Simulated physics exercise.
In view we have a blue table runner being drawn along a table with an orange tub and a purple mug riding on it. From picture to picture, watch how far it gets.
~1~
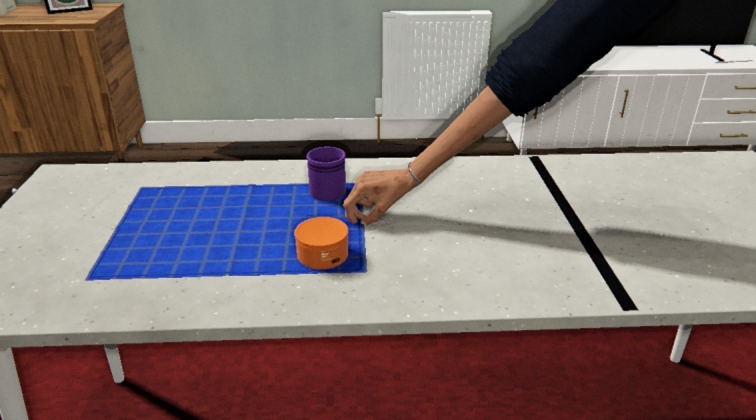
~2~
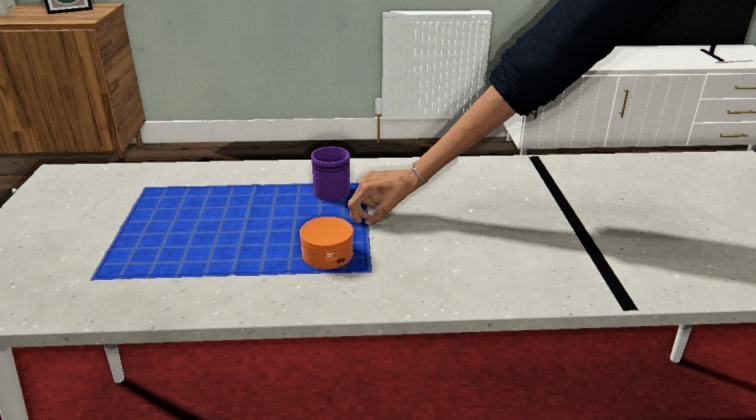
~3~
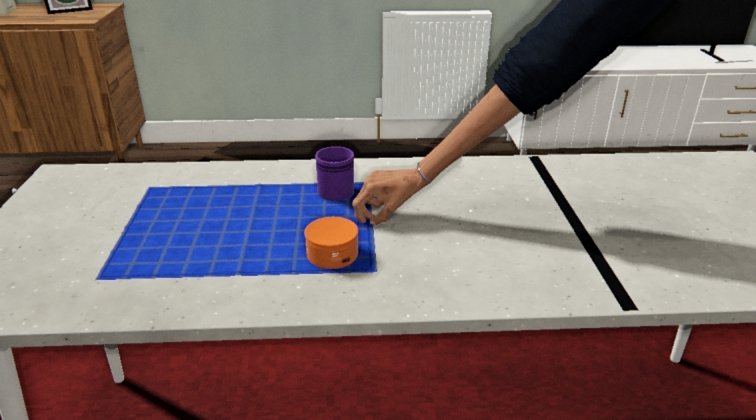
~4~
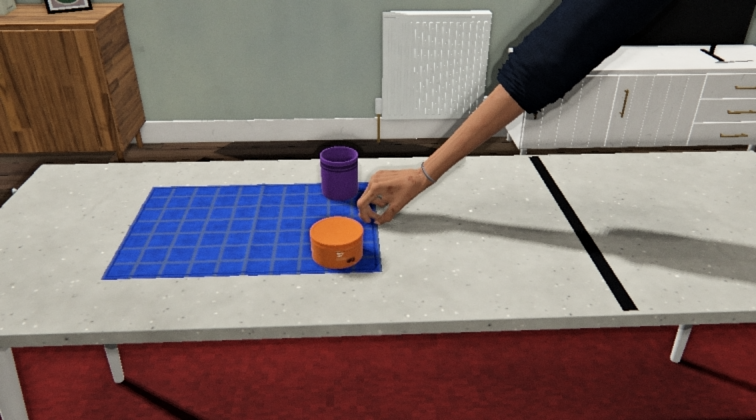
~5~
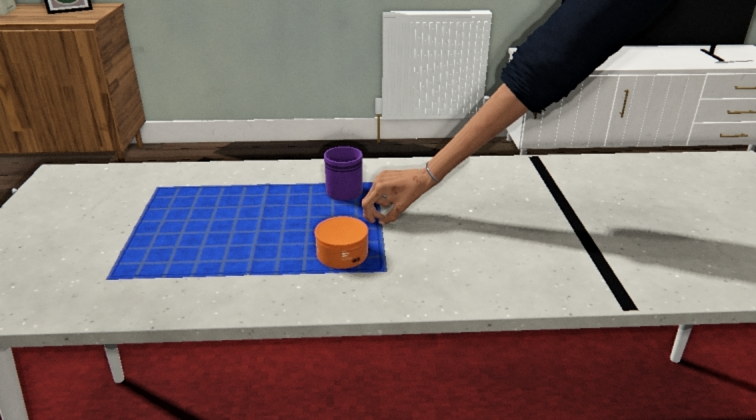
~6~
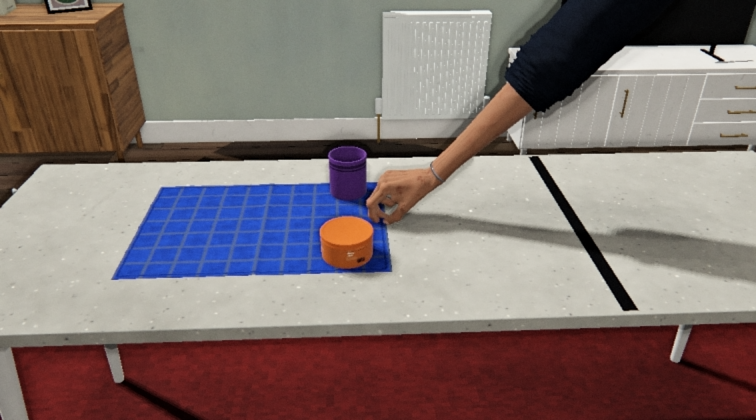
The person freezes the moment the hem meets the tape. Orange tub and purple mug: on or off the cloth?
Orange tub on, purple mug on.
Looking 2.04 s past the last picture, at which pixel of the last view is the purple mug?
You'd find it somewhere around (517, 170).
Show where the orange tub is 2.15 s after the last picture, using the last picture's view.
It has reached (550, 237) by then.
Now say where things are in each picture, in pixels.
The first frame shows table runner end (367, 272); orange tub (322, 231); purple mug (326, 155); tape (620, 292).
The second frame shows table runner end (372, 272), far hem (90, 280); purple mug (331, 155).
The third frame shows table runner end (377, 272); orange tub (332, 231).
The fourth frame shows table runner end (382, 272), far hem (101, 280); purple mug (339, 154).
The fifth frame shows table runner end (387, 272); orange tub (341, 230).
The sixth frame shows table runner end (392, 272), far hem (111, 280); orange tub (347, 230); purple mug (348, 154); tape (620, 292).
Then, 2.04 s later than the last view, hem at the tape; orange tub on the cloth near (545, 237); purple mug on the cloth near (517, 170).
Then, 2.15 s later than the last view, hem at the tape; orange tub on the cloth near (550, 237); purple mug on the cloth near (521, 170).
Finally, hem at the tape; orange tub on the cloth near (550, 237); purple mug on the cloth near (521, 170). The orange tub remains aboard and the purple mug keeps its seat.
